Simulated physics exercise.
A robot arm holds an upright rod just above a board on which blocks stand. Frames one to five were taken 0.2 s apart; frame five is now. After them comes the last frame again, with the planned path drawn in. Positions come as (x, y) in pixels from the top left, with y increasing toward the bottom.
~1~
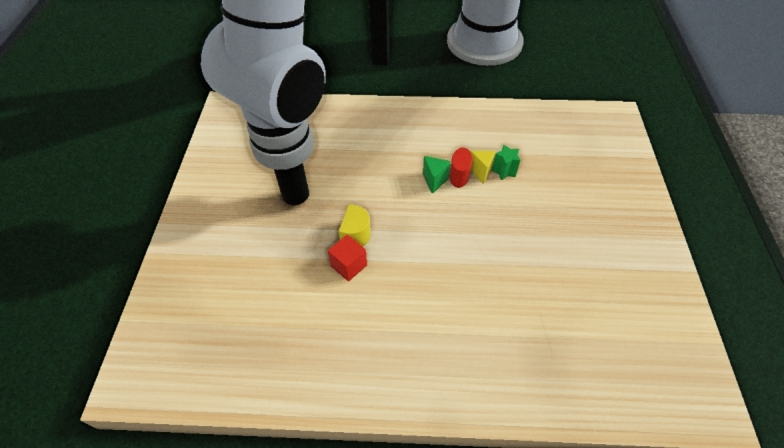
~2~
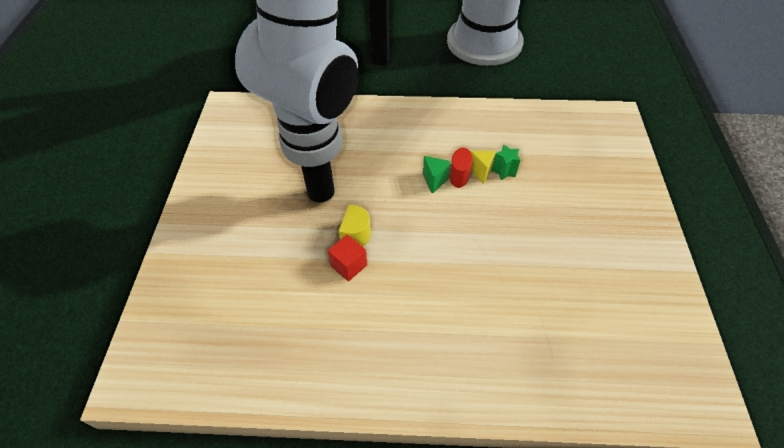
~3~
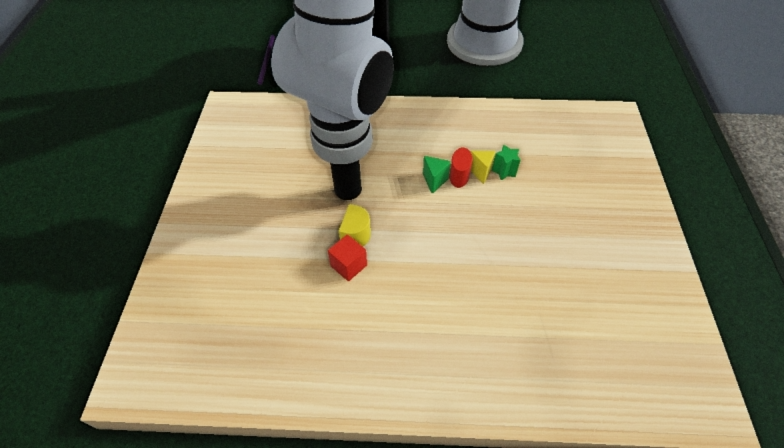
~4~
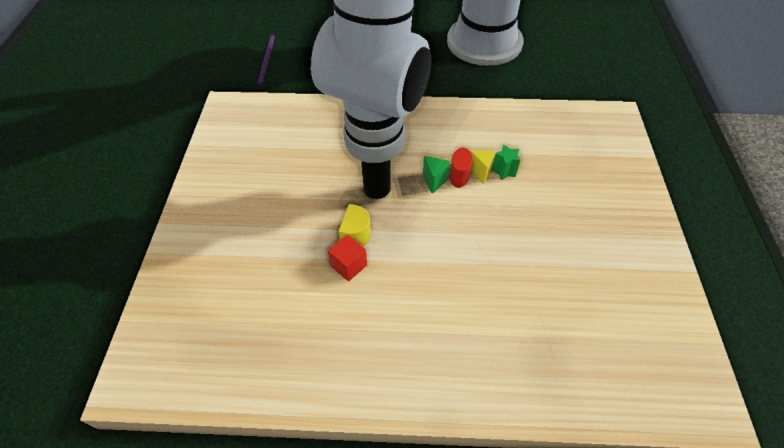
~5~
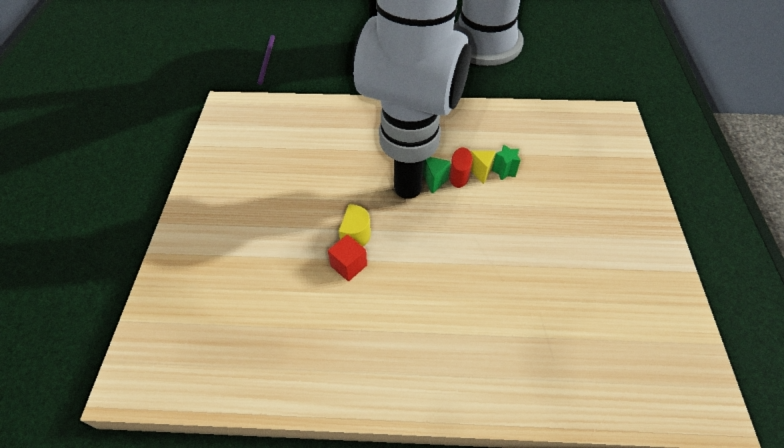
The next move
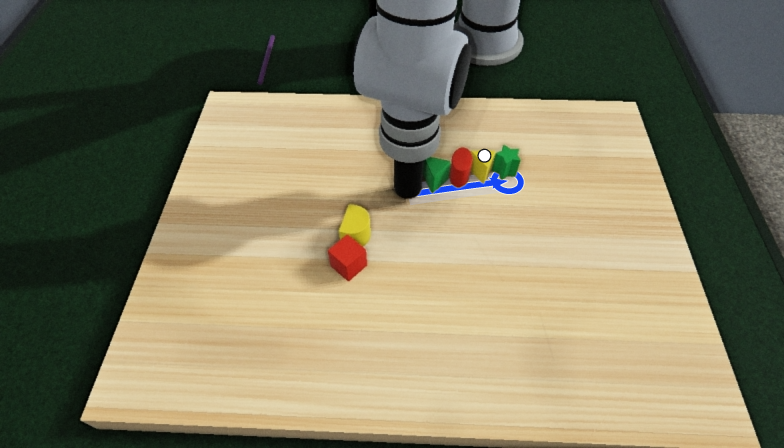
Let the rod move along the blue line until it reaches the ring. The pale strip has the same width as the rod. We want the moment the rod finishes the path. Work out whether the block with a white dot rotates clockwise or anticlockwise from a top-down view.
It makes a clockwise turn.
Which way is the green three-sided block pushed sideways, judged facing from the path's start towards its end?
It goes left.
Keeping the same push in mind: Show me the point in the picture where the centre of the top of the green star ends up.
If I read the scene right, the answer is (522, 150).
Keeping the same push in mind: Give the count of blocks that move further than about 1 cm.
I'd say three or more blocks get moved.
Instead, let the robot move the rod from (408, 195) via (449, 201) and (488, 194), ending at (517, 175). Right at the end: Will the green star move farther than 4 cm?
No.
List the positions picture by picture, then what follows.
The first picture shows rod tip (296, 195); block tops, green three-sided block (436, 164); red oval (462, 159); yellow three-sided block (484, 156); green star (509, 154).
The second picture shows rod (321, 192); blocks unchanged.
The third picture shows rod (348, 190); blocks unchanged.
The fourth picture shows rod (377, 189); blocks unchanged.
The fifth picture shows rod (408, 189); green three-sided block (436, 164); red oval (462, 159); yellow three-sided block (484, 156); green star (509, 154).
Path on the board, from (408, 195) to (508, 181); the dot is on the yellow three-sided block.
On the path given first. One third of the way, rod (443, 184); green three-sided block (449, 157), turned 50° anticlockwise; red oval (467, 153); yellow three-sided block (486, 153), turned 30° clockwise.
Two thirds of the way, rod (476, 179); green three-sided block (450, 153), turned 70° anticlockwise; red oval (471, 147); yellow three-sided block (489, 150), turned 45° clockwise; green star (512, 155).
At the end, rod (509, 175); green three-sided block (450, 153), turned 70° anticlockwise; red oval (471, 147); yellow three-sided block (489, 149), turned 50° clockwise; green star (522, 150), turned 25° anticlockwise.
